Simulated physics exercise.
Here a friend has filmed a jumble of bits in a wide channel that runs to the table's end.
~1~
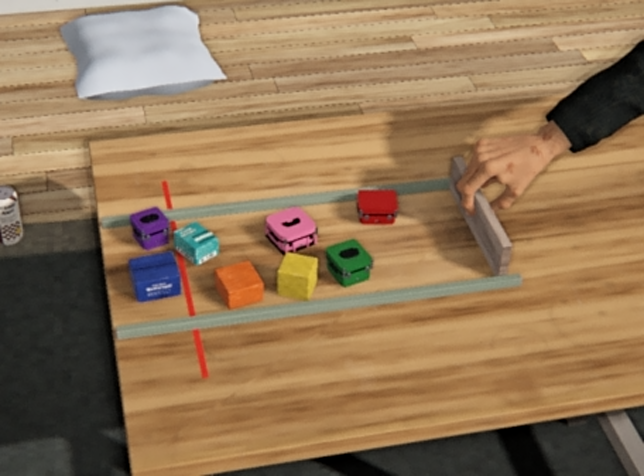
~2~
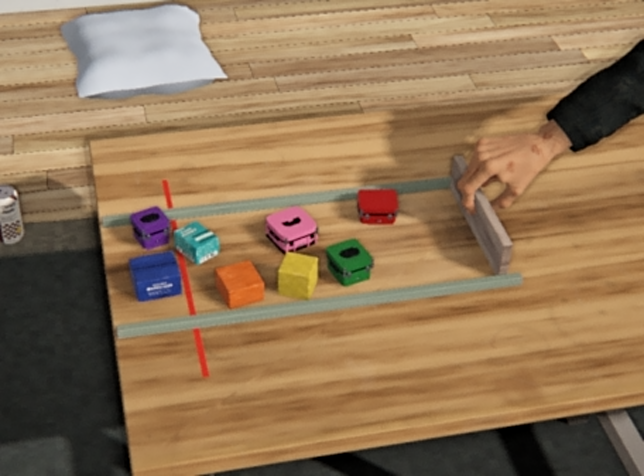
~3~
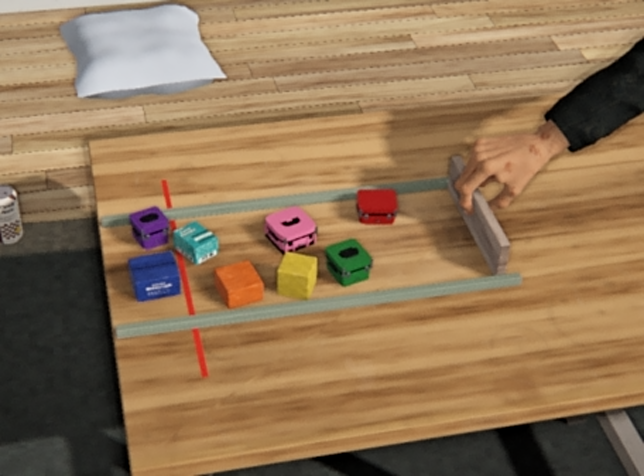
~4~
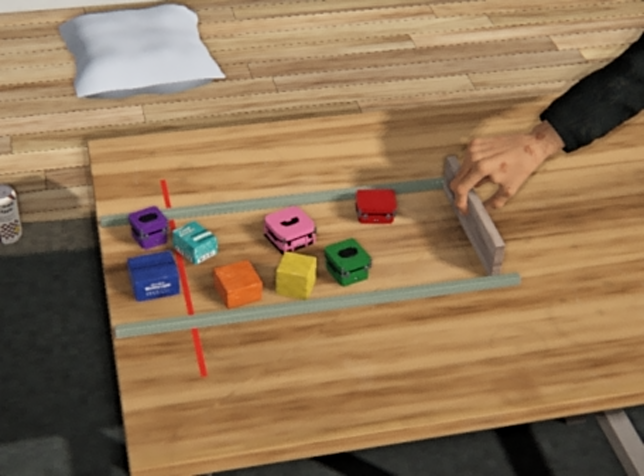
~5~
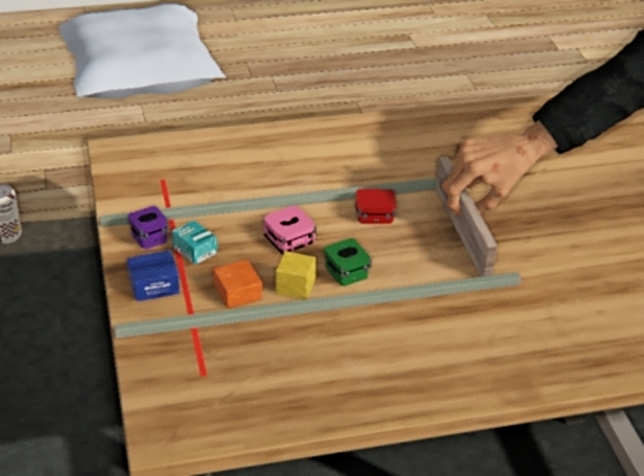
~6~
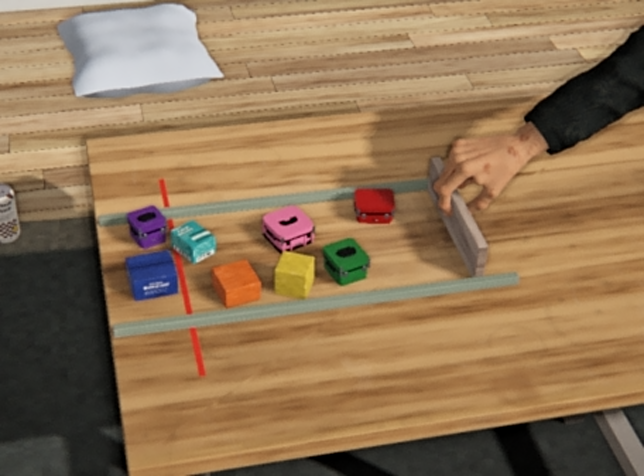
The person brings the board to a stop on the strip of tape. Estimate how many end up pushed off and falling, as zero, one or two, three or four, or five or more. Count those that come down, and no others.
One or two end up falling off.
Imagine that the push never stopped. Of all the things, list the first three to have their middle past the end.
Those three are the blue box, the orange block and the turquoise box, in that order.
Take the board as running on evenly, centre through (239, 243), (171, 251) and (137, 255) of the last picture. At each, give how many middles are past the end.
Going through the three places, I get 0, 3 and 6.
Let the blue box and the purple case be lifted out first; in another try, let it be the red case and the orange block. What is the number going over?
First try: 1 fallen; other try: 0.
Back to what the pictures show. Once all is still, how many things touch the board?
The number is 2.
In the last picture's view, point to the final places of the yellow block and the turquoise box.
The first sits around (135, 300), while the other sits around (103, 255).
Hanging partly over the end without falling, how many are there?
Count: 1.
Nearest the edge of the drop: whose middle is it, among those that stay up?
The turquoise box.
A little later, none off yet; blue box at rest near (152, 275); purple case at rest near (147, 228); turquoise box at rest near (193, 242).
Next, none off yet; blue box shifted about its own width near (97, 282); purple case at rest near (147, 227); turquoise box shifted about its own width near (139, 255).
When it is over, the number that fall off is one or two; down, orange block and blue box.
